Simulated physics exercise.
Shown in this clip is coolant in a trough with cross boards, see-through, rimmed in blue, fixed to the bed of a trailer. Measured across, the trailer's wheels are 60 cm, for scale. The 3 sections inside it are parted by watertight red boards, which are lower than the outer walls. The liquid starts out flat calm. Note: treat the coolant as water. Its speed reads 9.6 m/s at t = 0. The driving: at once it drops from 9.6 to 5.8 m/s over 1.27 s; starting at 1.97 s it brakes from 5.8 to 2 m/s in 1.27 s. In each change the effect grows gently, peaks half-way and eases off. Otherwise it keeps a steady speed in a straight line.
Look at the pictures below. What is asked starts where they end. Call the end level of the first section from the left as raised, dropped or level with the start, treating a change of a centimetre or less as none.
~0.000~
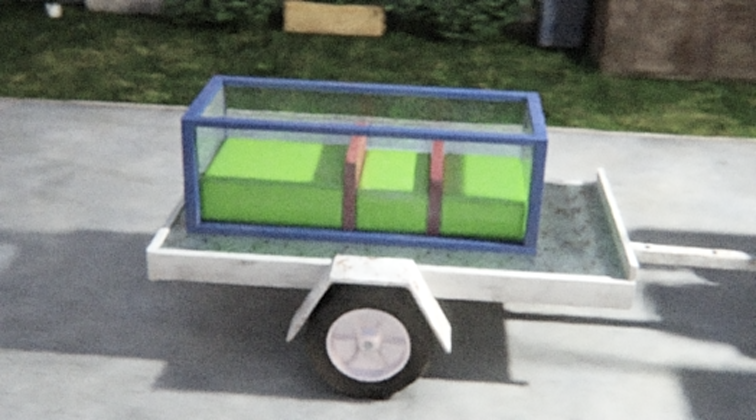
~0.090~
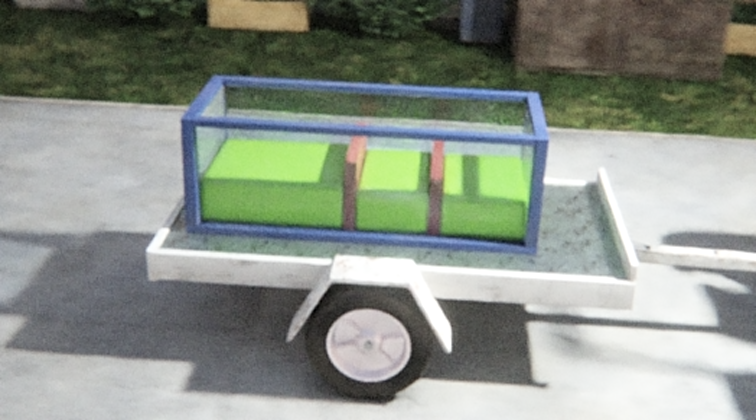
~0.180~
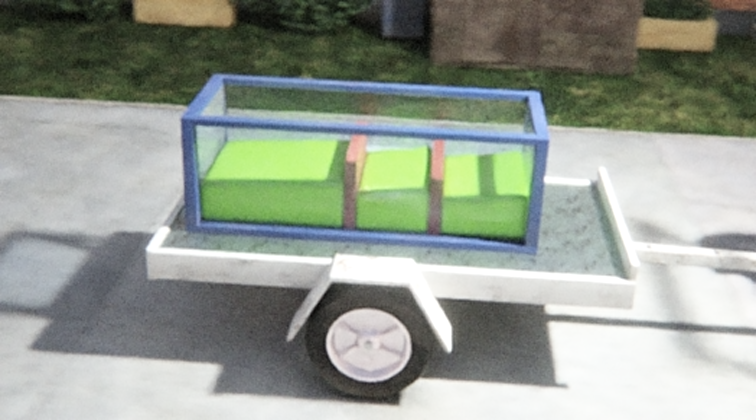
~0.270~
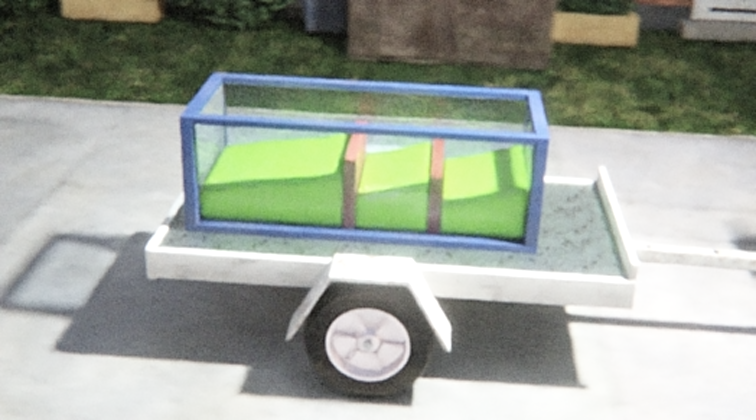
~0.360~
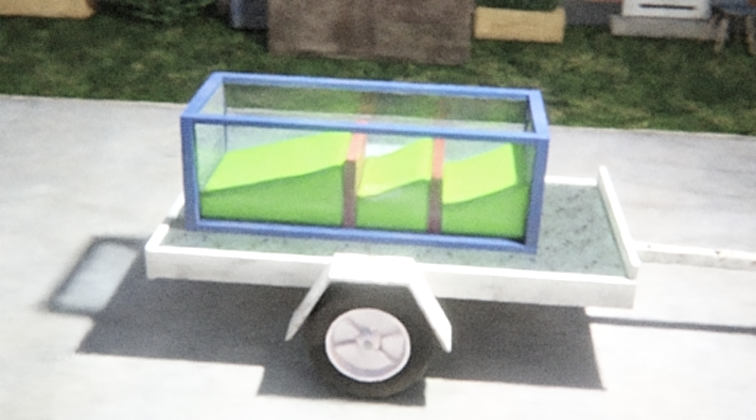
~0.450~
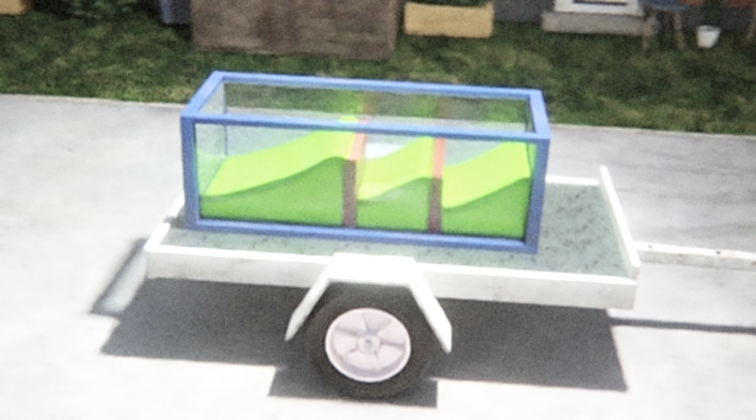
Dropped.
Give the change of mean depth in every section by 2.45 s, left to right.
In cm: 3 down, 4 up, 2 up.
Then, 1.35 s in, the sections hold 21, 26, 24 cm, left to right.
Then, 2.45 s in, the sections hold 20, 27, 25 cm, left to right.
Then, 3.75 s in, the sections hold 19, 25, 28 cm, left to right.
Then, 6.22 s in, the sections hold 19, 25, 28 cm, left to right.
